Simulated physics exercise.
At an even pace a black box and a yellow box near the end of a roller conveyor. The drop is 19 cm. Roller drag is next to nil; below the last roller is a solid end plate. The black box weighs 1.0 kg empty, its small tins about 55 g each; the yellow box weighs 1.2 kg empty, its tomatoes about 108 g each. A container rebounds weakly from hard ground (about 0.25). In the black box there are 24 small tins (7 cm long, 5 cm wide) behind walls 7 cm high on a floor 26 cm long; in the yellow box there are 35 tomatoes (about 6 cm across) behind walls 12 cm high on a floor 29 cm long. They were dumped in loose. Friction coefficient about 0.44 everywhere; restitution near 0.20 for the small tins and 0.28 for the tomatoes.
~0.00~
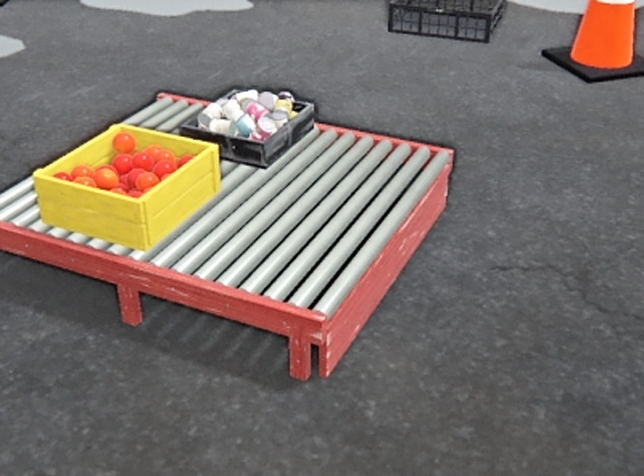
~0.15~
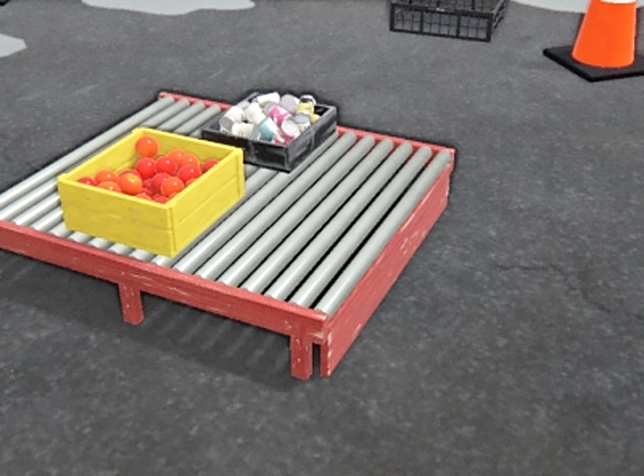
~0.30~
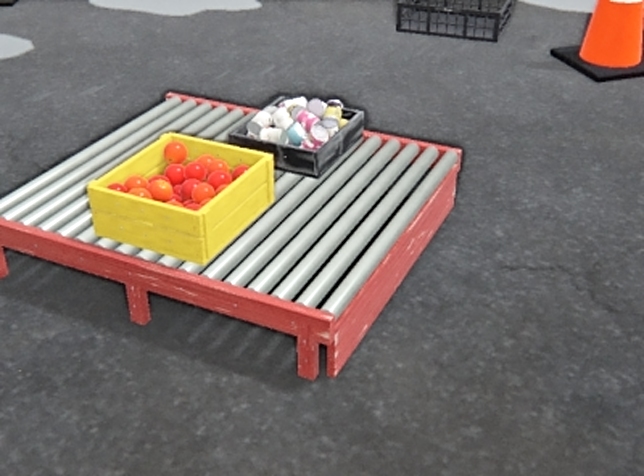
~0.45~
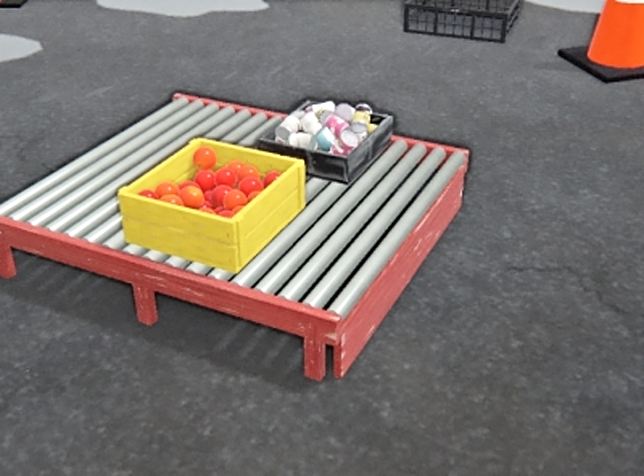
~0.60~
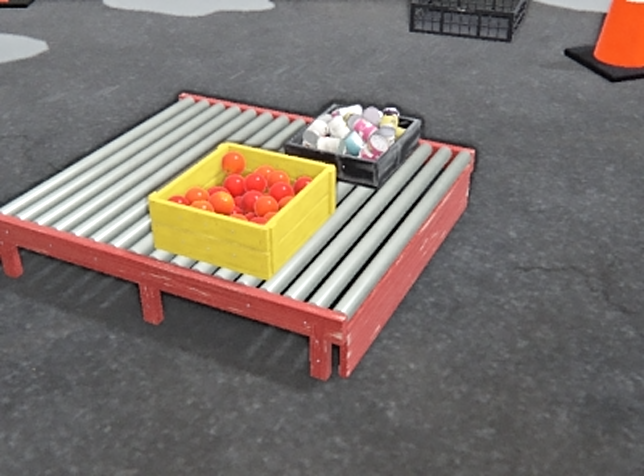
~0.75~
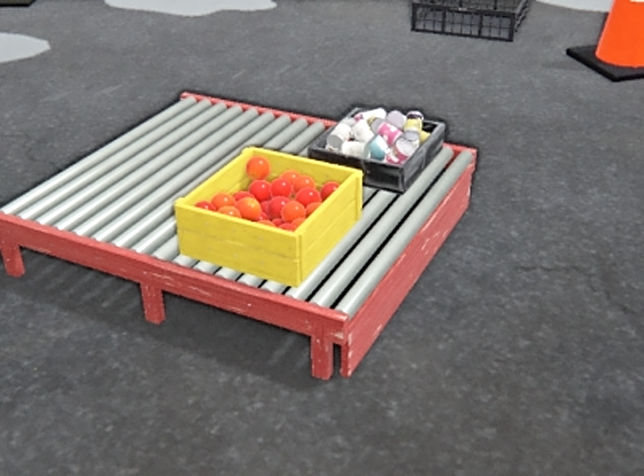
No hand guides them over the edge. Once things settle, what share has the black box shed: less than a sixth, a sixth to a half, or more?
Out of the black box go from a sixth to a half of the small tins.
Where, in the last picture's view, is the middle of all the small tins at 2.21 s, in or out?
Near (516, 229).
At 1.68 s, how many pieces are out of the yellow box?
About: Yellow box 0.
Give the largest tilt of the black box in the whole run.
About 45°.
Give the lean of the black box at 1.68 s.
Roughly 45°.
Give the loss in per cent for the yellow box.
About: Yellow box 10 per cent.
After 0.94 s, the leading end passes the last roller.
After 1.48 s, the black box leans 34° with 0 of 24 out and the yellow box is level with 0 of 35 out.
After 1.68 s, the black box leans 43° with 7 of 24 out and the yellow box leans 44° with 0 of 35 out.
After 2.03 s, the black box leans 43° with 8 of 24 out and the yellow box leans 43° with 2 of 35 out.
Final count (at 2.21 s), the black box leans 43° with 8 of 24 out and the yellow box leans 43° with 2 of 35 out. Asked share, 8 of 24, 33 per cent.
